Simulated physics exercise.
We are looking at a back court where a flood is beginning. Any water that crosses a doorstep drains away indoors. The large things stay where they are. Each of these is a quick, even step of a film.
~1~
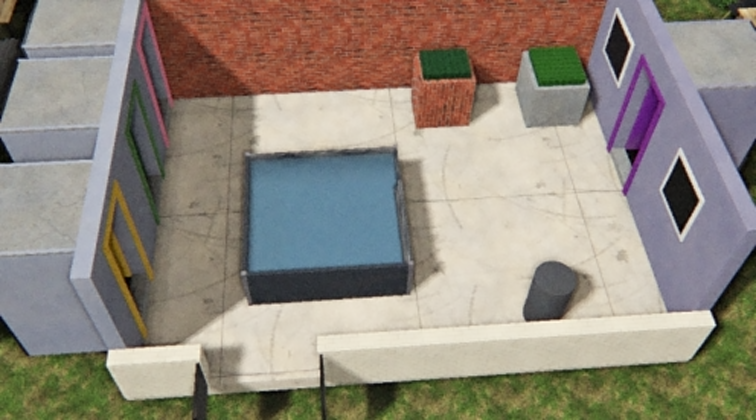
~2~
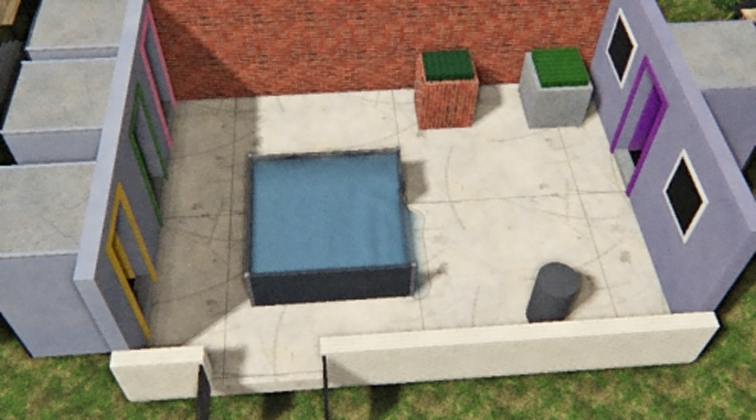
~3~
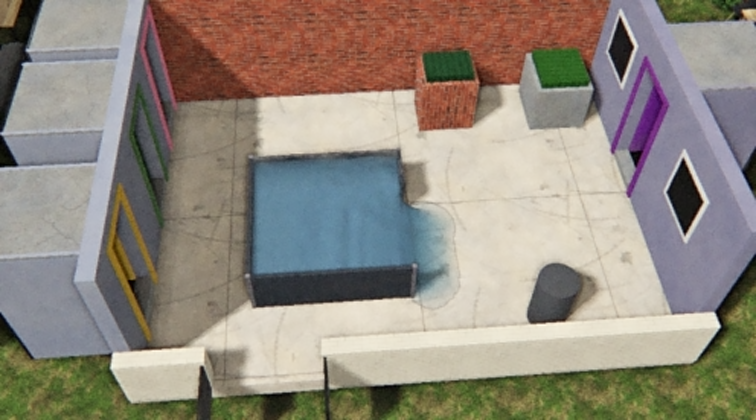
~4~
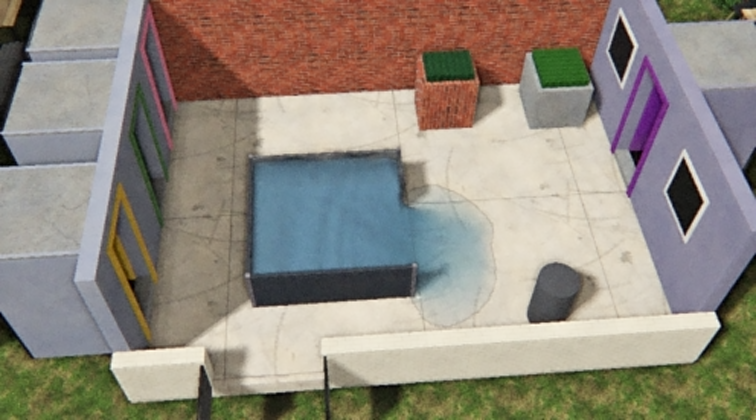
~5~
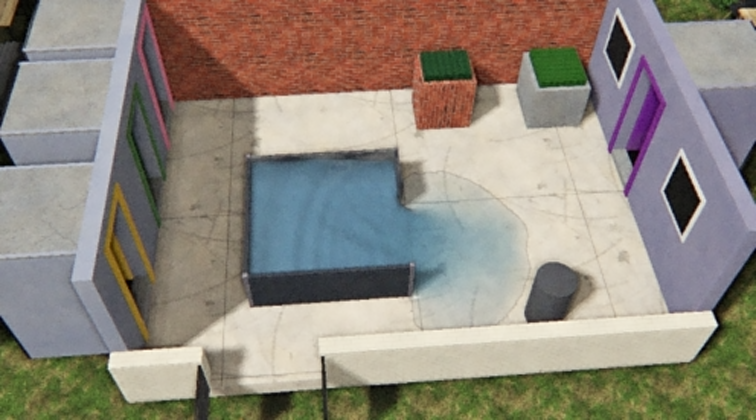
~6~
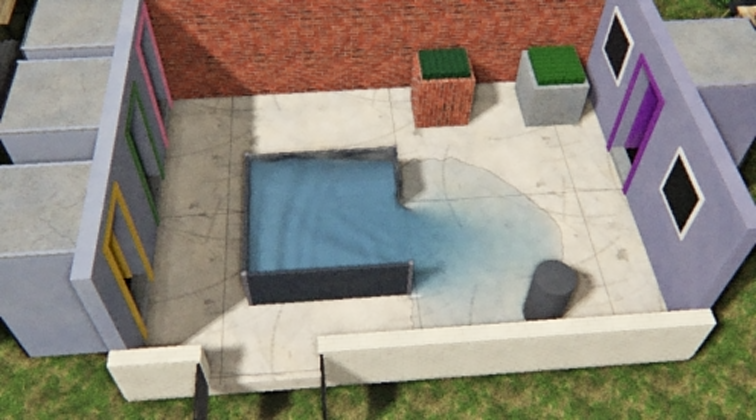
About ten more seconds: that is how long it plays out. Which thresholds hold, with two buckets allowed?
My prediction: The purple door goes over two buckets, the yellow door does not go over two buckets, the pink door does not go over two buckets, the green door does not go over two buckets.
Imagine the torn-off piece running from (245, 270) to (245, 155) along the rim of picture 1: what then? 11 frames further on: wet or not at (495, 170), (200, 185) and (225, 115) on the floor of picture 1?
In turn: Free of water, wet, wet.
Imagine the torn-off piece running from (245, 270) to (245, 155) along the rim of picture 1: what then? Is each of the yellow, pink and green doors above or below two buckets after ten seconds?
Result: Yellow door tops it, pink door misses it, green door tops it.
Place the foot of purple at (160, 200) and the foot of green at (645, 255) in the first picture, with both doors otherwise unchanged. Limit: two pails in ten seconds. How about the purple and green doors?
Taking them in turn, the purple misses the threshold and the green beats the threshold.
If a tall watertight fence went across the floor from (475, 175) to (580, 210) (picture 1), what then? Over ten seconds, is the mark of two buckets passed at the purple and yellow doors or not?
First purple misses the mark, then yellow misses the mark.
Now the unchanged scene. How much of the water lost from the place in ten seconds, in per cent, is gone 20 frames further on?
Estimate: 30 %.
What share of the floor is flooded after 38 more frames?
That should be about 75 %.
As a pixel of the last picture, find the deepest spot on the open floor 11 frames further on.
Pointing at (665, 314).
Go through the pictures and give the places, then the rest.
Still water in the water tank at (325, 210), in the first frame.
Water pours out at (405, 241) and has run to (412, 211), in the second frame.
The front is at (440, 211), out from the gap at (405, 244), in the third frame.
The front is at (485, 222), out from the gap at (405, 245), in the fourth frame.
The front is at (519, 225), out from the gap at (403, 244), in the fifth frame.
The front is at (555, 229), out from the gap at (402, 243), in the sixth frame.
A moment on, water covers 35 % of the floor; the purple door wet at the sill, nothing in, the yellow door not reached, the pink door not reached, the green door not reached.
Next, water covers 40 % of the floor; the purple door under two buckets in, the yellow door not reached, the pink door not reached, the green door not reached.
Then, water covers 50 % of the floor; the purple door over two buckets in, the yellow door not reached, the pink door not reached, the green door not reached.
Later, water covers 75 % of the floor; the purple door far over two buckets in, the yellow door wet at the sill, nothing in, the pink door not reached, the green door not reached.
In the end, water covers 100 % of the floor; the purple door far over two buckets in, the yellow door wet at the sill, nothing in, the pink door wet at the sill, nothing in, the green door under two buckets in.
